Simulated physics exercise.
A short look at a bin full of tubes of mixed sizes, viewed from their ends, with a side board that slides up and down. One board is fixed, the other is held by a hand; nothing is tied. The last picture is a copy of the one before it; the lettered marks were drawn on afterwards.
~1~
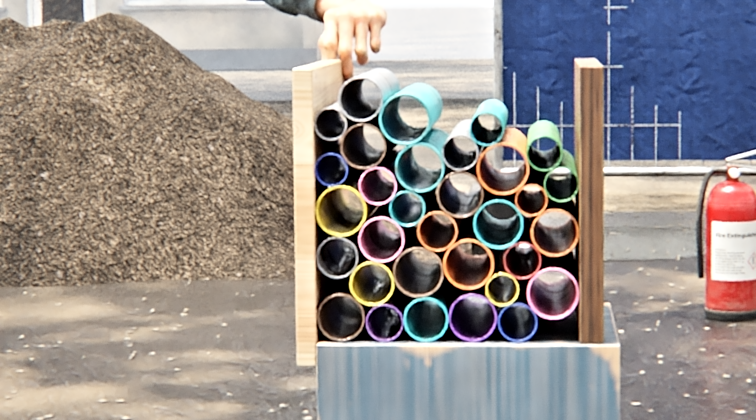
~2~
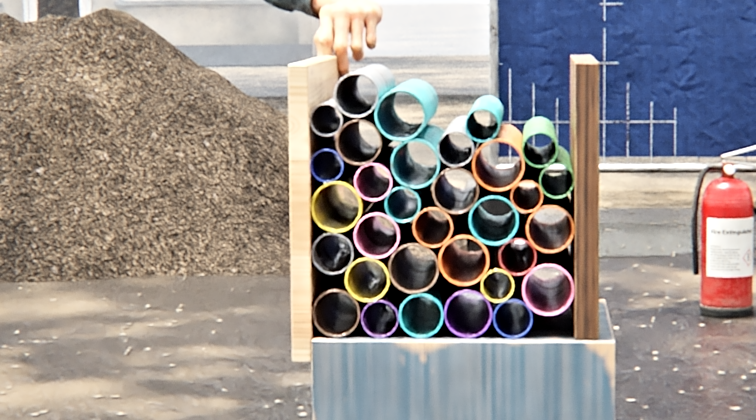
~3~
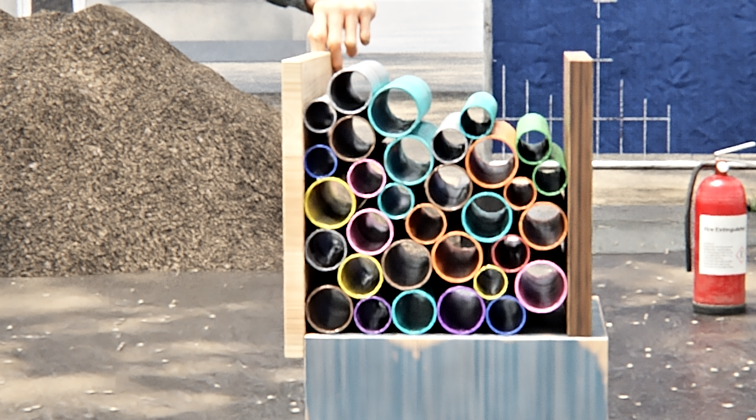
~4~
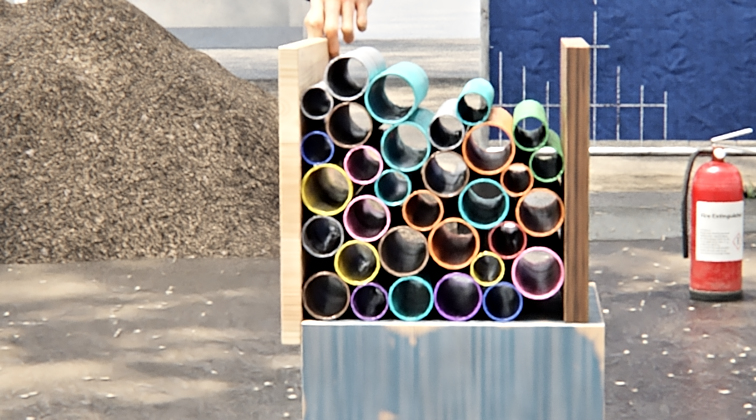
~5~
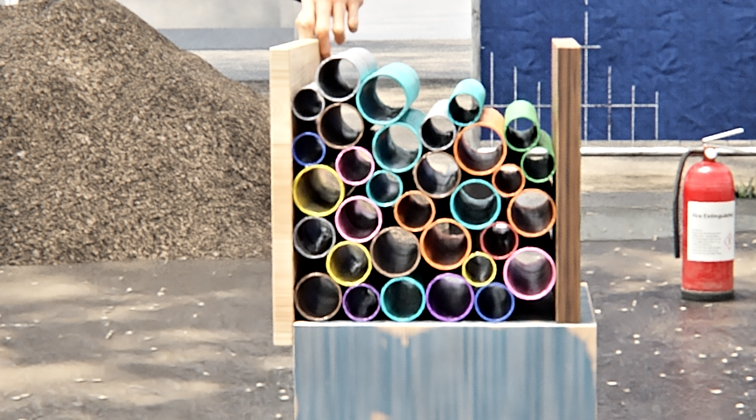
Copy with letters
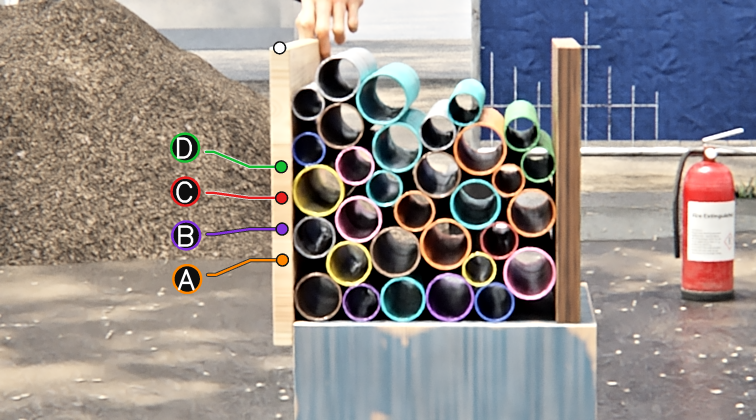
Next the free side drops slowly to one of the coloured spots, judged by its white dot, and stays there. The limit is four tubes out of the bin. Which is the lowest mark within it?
The answer is mark D.
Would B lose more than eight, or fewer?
It loses fewer than eight.
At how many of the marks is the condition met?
One of the four.
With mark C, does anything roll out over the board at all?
Yes, at C.
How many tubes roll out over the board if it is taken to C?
At C the number is five.
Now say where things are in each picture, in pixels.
In the first frame, a pink tube (382, 239); a turquoise tube (499, 224); a blue tube (332, 170).
In the second frame, a blue tube (327, 166); a grey tube (326, 120).
In the third frame, a grey tube (350, 91); side board (312, 193).
In the fourth frame, a brown tube (326, 296); a yellow tube (357, 262).
In the fifth frame, a pink tube (359, 219); a turquoise tube (476, 204); a blue tube (309, 150).
On the marked copy, A at (282, 260); B at (282, 229); C at (282, 198); D at (281, 166); the white dot at (280, 48).
With D. Early on, top of the board (292, 104).
Further on, top of the board (292, 166).
At the end, top of the board (292, 166), two out over the board.
As for the rest, A more than four out over the board; B five out over the board; C five out over the board.
